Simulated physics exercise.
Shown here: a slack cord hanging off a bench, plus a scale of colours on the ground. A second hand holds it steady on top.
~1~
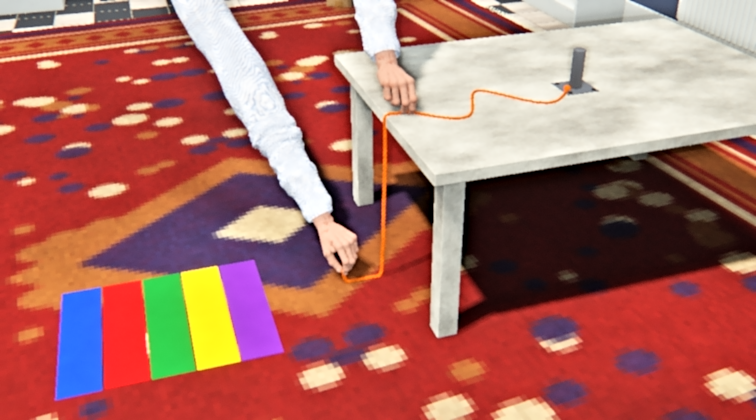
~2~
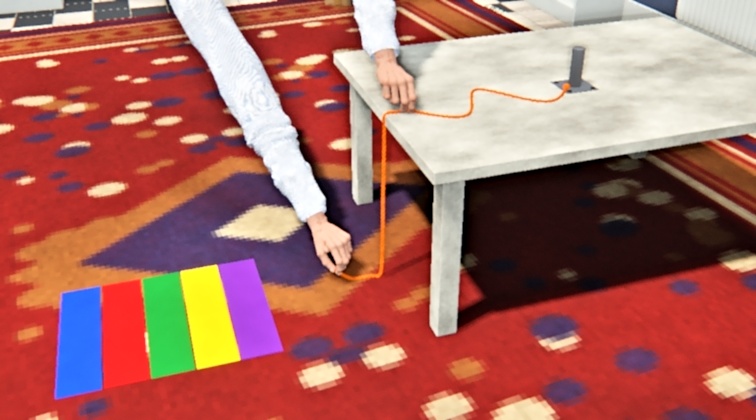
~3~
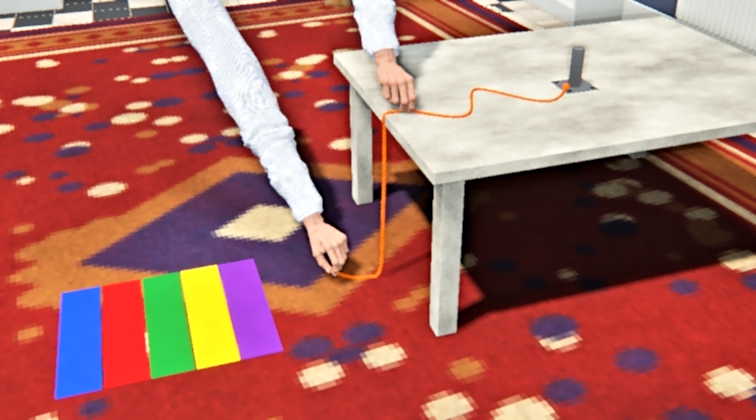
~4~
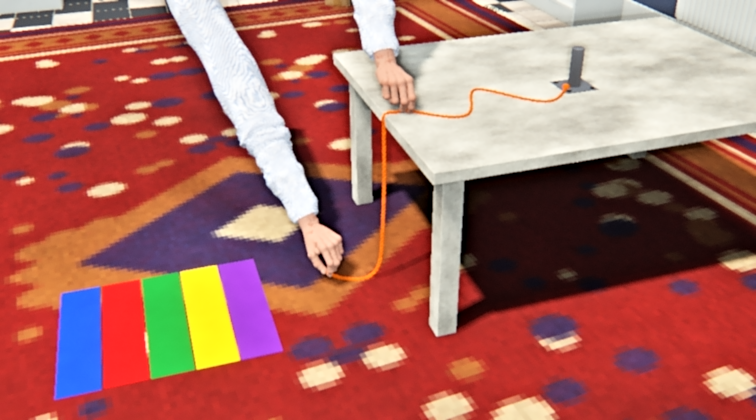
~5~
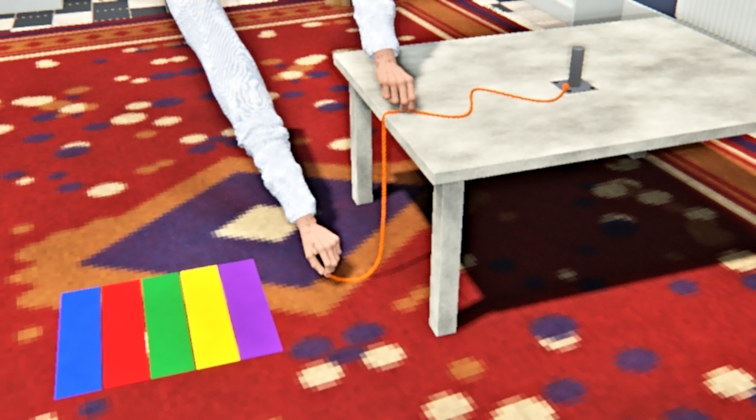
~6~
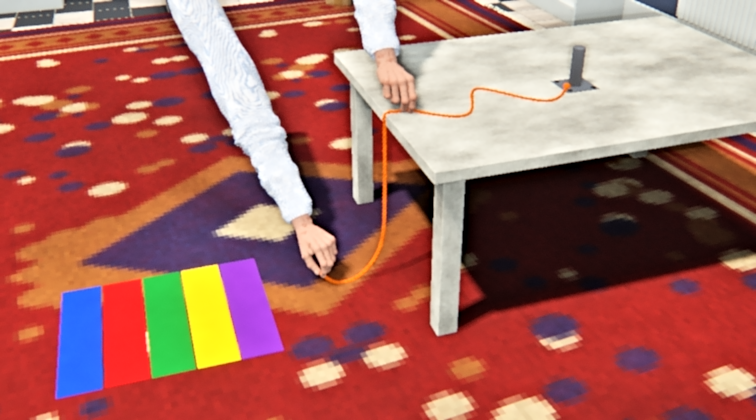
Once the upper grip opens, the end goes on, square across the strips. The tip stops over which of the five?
Over the red strip.
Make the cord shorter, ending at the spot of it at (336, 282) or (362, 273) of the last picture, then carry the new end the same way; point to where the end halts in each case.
(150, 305) and (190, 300).
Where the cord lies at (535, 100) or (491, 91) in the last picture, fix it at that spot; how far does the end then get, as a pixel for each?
Per try (px, approx.): (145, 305), (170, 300).
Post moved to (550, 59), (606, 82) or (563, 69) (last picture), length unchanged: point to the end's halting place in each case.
One per try, in order: (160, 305), (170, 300), (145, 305).
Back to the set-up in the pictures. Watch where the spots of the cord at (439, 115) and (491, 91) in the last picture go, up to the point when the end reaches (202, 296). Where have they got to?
(379, 138) and (466, 98), approximately.
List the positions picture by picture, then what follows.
In the first frame, end (343, 271); purple (258, 337); yellow (215, 346); green (171, 355); red (126, 364); blue (80, 374).
In the second frame, end (336, 271); cord through (556, 100) (486, 90) (465, 116) (385, 118) (383, 189) (382, 257).
In the third frame, end (332, 271).
In the fourth frame, end (327, 273); cord through (555, 100) (486, 90) (465, 116) (385, 118) (384, 189) (380, 257).
In the fifth frame, end (325, 273).
In the sixth frame, end (321, 273); cord through (556, 99) (487, 90) (466, 116) (385, 117) (385, 188) (376, 256).
Soon after, end near (202, 296); over yellow.
After that, end near (154, 305); over green.
At the stop, end near (126, 310); over red. It halts on the red strip.
